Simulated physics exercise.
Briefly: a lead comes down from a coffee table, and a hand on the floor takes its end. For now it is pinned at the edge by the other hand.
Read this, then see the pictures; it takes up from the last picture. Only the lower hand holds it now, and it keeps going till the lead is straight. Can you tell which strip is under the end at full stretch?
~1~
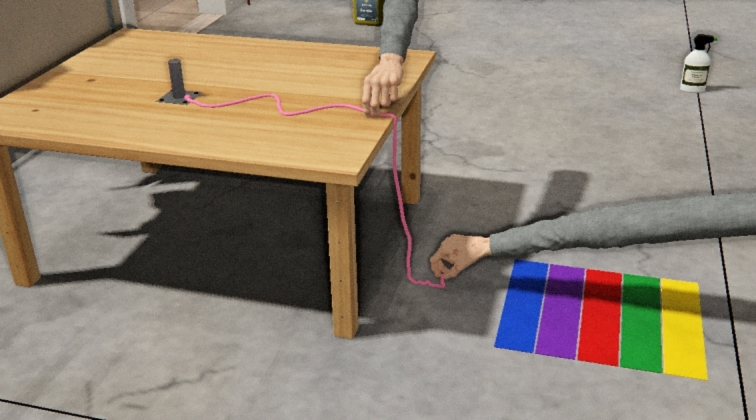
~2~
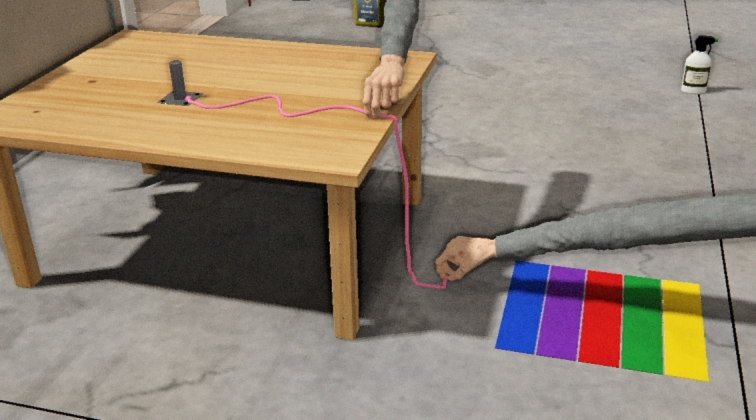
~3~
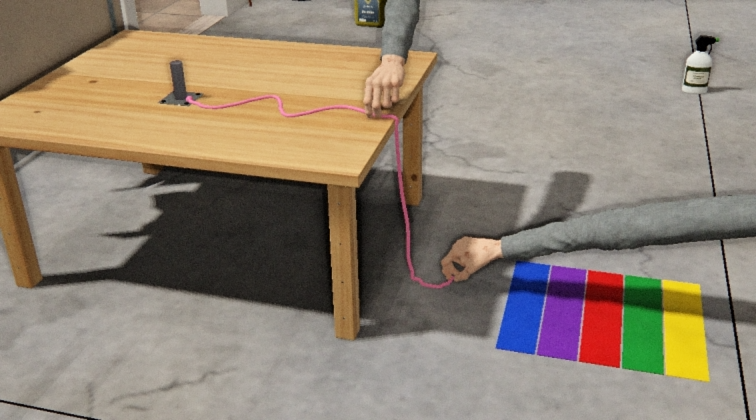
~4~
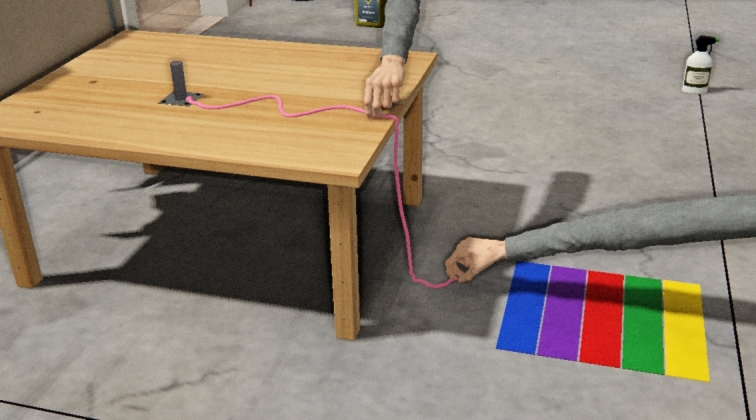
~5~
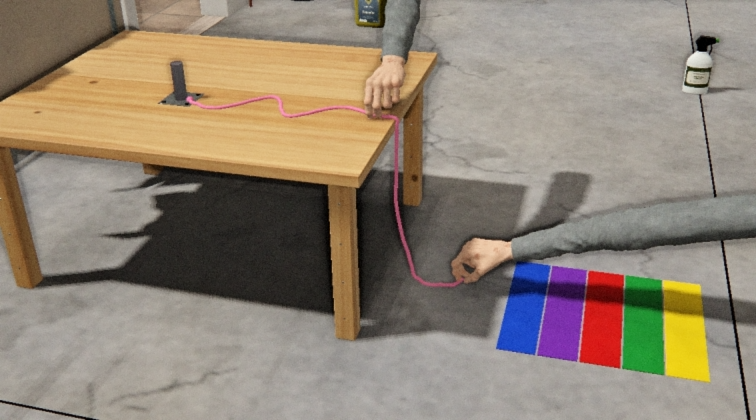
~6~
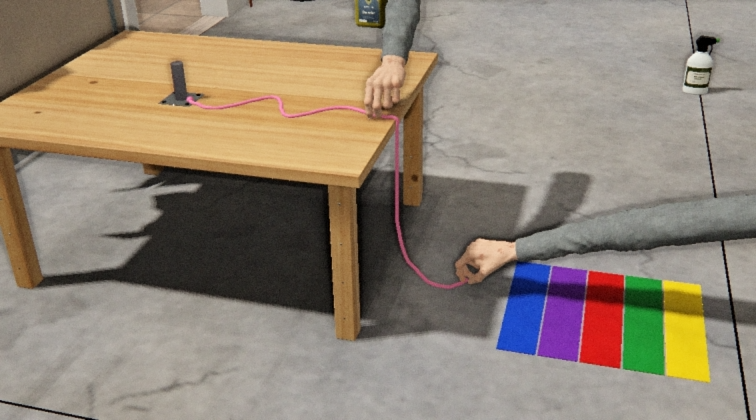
Yes, the green one.
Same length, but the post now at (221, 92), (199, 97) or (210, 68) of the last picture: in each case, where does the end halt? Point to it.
First (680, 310), then (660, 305), and last (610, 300).
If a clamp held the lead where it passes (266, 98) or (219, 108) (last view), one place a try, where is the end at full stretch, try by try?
Near (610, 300) and (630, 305).
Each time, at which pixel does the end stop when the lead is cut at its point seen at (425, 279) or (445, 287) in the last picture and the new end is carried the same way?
Result 1: (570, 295). Result 2: (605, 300).
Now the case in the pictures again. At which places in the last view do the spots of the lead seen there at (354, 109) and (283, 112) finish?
First: (405, 130). Second: (325, 112).
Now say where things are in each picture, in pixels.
In the first frame, end (442, 275); blue (517, 332); purple (558, 338); red (599, 344); green (641, 351); yellow (685, 357).
In the second frame, end (448, 277); lead through (211, 107) (280, 102) (325, 109) (394, 121) (407, 196) (409, 261).
In the third frame, end (453, 277).
In the fourth frame, end (457, 278); lead through (211, 108) (281, 102) (326, 109) (395, 121) (399, 196) (410, 261).
In the fifth frame, end (463, 279).
In the sixth frame, end (467, 280); lead through (212, 108) (281, 102) (326, 110) (395, 121) (397, 196) (408, 262).
Soon after, end near (581, 295); over purple.
Then, end near (618, 301); over red.
At full stretch, end near (640, 304); over green. Over green.
